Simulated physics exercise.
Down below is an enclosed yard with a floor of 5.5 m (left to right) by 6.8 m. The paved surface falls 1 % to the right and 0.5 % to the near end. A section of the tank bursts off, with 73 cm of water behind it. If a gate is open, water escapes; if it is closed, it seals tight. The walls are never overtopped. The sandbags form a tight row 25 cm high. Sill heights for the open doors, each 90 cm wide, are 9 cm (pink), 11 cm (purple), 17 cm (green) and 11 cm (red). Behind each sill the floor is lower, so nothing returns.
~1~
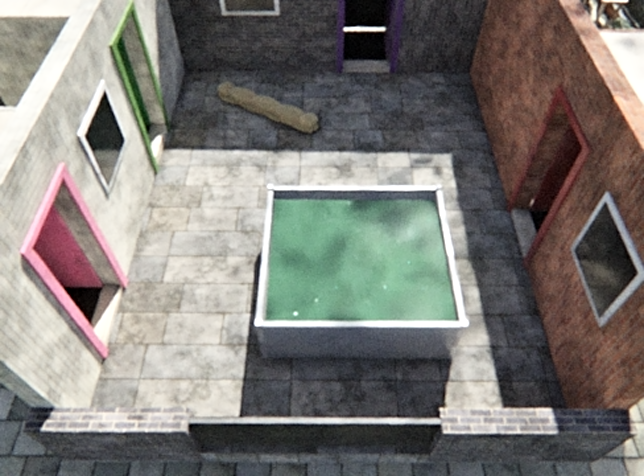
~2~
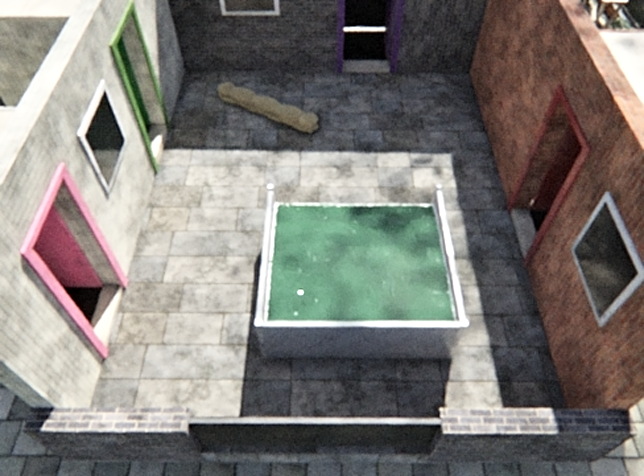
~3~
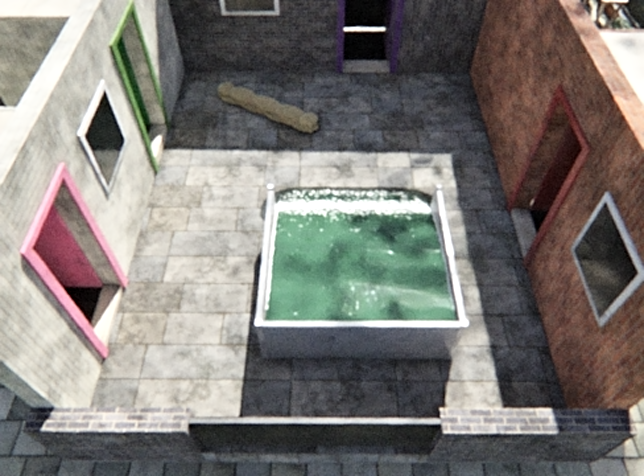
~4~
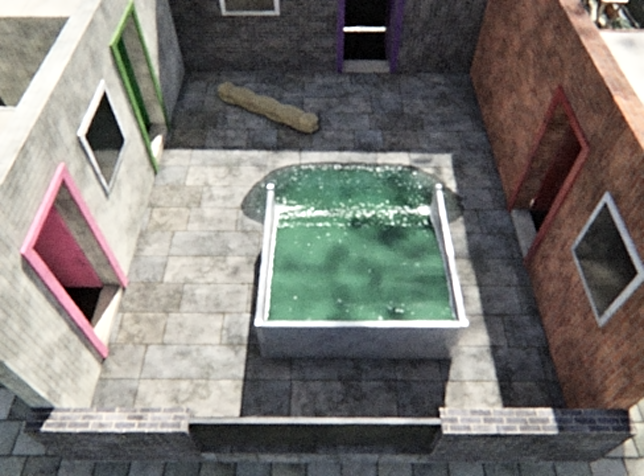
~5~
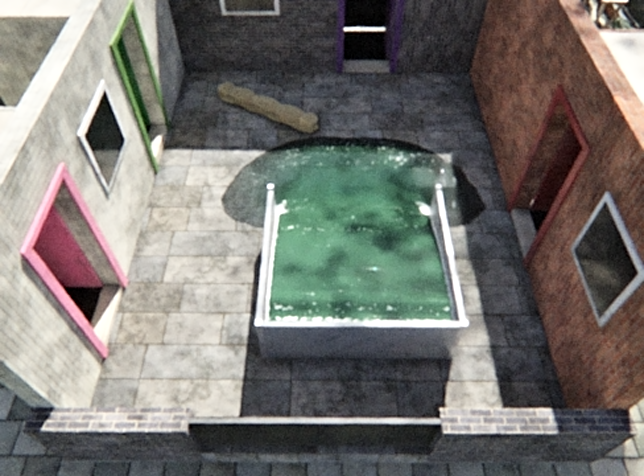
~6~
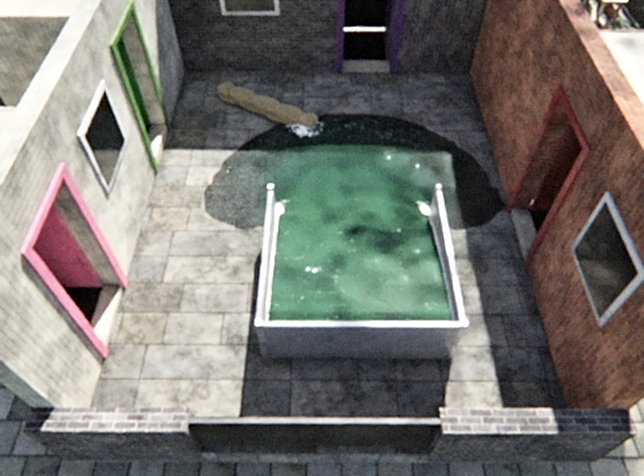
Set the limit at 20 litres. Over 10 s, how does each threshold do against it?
In the end pink door: Beneath the limit, purple door: Above the limit, green door: Beneath the limit, red door: Beneath the limit.
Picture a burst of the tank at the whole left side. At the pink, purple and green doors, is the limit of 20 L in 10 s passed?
In that case, pink door: More than that, purple door: Less than that, green door: Less than that.
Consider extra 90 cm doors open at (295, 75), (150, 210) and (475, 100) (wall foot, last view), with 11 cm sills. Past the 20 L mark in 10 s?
In sequence the answers are more than that, less than that and more than that.
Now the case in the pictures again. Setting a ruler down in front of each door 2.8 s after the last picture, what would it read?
Centimetres: Pink 0 / purple 23 / green 13 / red 2.
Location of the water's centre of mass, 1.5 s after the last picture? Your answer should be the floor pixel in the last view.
Its balance point lies near (349, 174).
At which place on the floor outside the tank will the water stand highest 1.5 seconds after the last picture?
Position: About (457, 77).
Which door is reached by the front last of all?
The answer is the pink door.
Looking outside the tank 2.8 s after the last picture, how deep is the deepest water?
Depth max: Approx. 26 cm.
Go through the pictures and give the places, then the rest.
Still water, 73 cm deep, in the tank at (357, 253), in the first frame.
Water pours out on the tank's far side and has run 1.1 m, to a hidden place; typically 6 cm deep outside, 73 cm at the tank's back, in the second frame.
The front is at a hidden place, 1.3 m from the gap on the tank's far side; 1.6 m2 of floor is under water; 73 cm left at the back of the tank, in the third frame.
The front is at (450, 197), 1.7 m from the gap on the tank's far side; 3.3 m2 of floor is under water; 71 cm left at the back of the tank, in the fourth frame.
Water pours out on the tank's far side and has run 2.0 m, to (452, 170); typically 8 cm deep outside, 64 cm at the tank's back, in the fifth frame.
The front is at (394, 121), 2.5 m from the gap on the tank's far side; 7.7 m2 of floor is under water; 62 cm left at the back of the tank, in the sixth frame.
Then, 0.7 s after the last picture water covers 45 % of the floor and is deepest (36 cm) near (315, 132); pink door not reached, purple door 7 cm at the sill, 32 L in, green door not reached, red door not reached.
Then, 1.5 s after the last picture water covers 55 % of the floor and is deepest (44 cm) near (457, 77); pink door not reached, purple door 25 cm at the sill, 179 L in, green door 7 cm at the sill, 0 L in, red door 1 cm at the sill, 0 L in.
Then, 2.8 s after the last picture water covers 60 % of the floor and is deepest (26 cm) near (467, 77); pink door not reached, purple door 23 cm at the sill, 335 L in, green door 13 cm at the sill, 1 L in, red door 2 cm at the sill, 0 L in.
Then, 5.3 s after the last picture water covers 90 % of the floor and is deepest (17 cm) near (286, 111); pink door 2 cm at the sill, 0 L in, purple door 14 cm at the sill, 397 L in, green door 8 cm at the sill, 2 L in, red door 9 cm at the sill, 0 L in.
Then, 9.3 s after the last picture water covers 95 % of the floor and is deepest (18 cm) near (551, 432); pink door 4 cm at the sill, 0 L in, purple door 7 cm at the sill, 403 L in, green door 4 cm at the sill, 2 L in, red door 8 cm at the sill, 4 L in.
